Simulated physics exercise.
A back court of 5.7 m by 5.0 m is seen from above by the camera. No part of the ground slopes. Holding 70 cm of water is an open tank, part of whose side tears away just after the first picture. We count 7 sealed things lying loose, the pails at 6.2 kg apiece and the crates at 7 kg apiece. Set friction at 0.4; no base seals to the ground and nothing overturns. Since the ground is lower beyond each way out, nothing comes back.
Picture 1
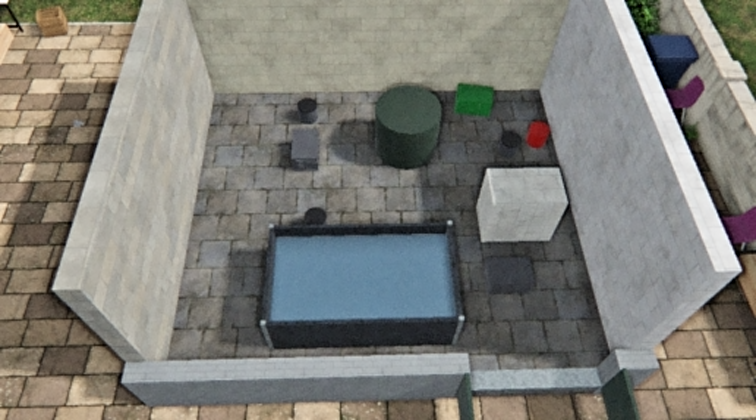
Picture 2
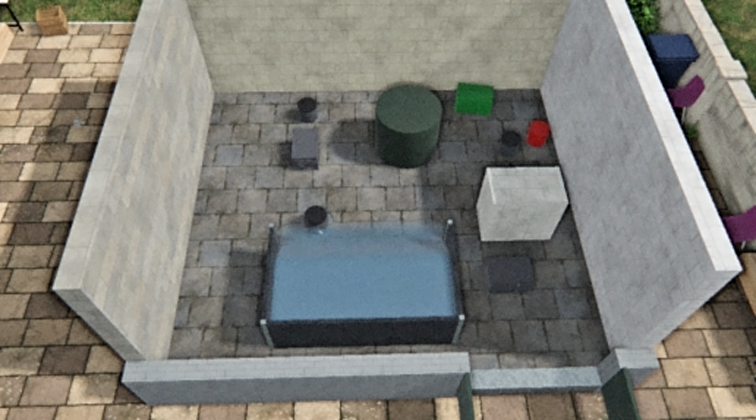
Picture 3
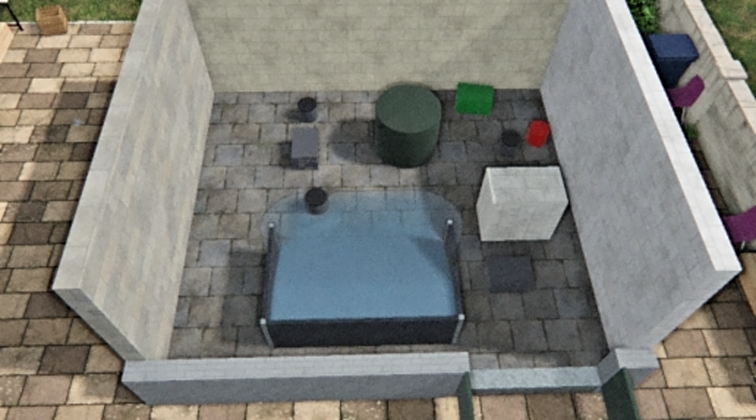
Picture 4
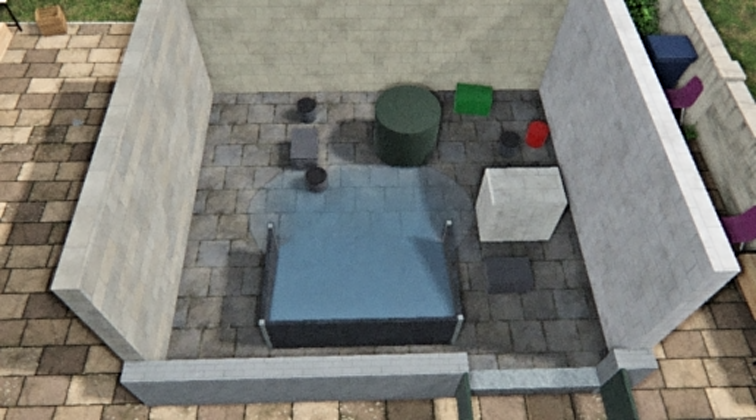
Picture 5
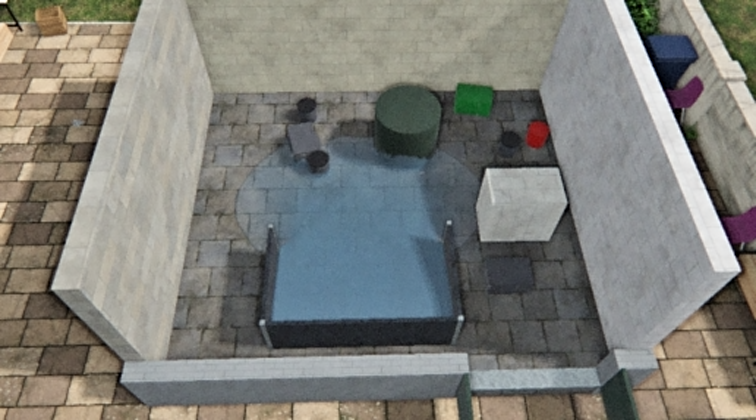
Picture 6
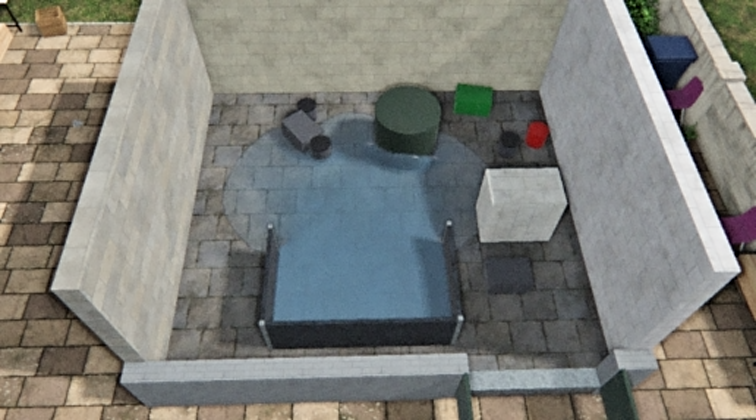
At first, a tank of blue water stands in a walled, paved court among pails, crates and a large green drum. Its far side gives way and water spreads across the paving toward the back wall, pushing a dark pail along, then turning a gray crate beside it and reaching the drum.
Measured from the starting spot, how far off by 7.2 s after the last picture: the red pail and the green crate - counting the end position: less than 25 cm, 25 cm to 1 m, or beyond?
The red pail goes a long distance, and the green crate goes a long distance.
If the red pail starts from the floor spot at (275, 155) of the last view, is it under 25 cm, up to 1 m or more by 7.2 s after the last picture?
From that spot, it is pushed far off.
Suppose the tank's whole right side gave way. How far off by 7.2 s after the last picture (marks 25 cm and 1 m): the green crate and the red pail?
If so, the green crate is washed away, the red pail shifts a bit.
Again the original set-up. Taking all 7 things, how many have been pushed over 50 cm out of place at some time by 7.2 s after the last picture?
It adds up to 7.
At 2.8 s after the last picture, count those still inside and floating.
At that moment it comes to 6.
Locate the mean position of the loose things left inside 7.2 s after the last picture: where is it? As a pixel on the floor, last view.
Roughly at (396, 245).
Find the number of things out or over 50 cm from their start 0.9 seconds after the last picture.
3.
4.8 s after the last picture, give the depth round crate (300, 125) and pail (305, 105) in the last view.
Around 16 cm and 5 cm.
Then, 0.9 s after the last picture the red pail is near (547, 127), 0.1 m from its start, aground; the green crate is near (474, 85), 0.2 m from its start, aground; 0 of 7 are out; 3 afloat.
Then, 2.8 s after the last picture the red pail is near (508, 92), 0.9 m from its start, afloat; the green crate is near (504, 119), 0.8 m from its start, afloat; 0 of 7 are out; 6 afloat.
Then, 4.8 s after the last picture the red pail is near (491, 130), 0.8 m from its start, afloat; the green crate is near (527, 149), 1.4 m from its start, afloat; 0 of 7 are out; 4 afloat.
Then, 7.2 s after the last picture the red pail is near (492, 187), 1.5 m from its start, afloat; the green crate is near (530, 142), 1.3 m from its start, afloat; 0 of 7 are out; 6 afloat.
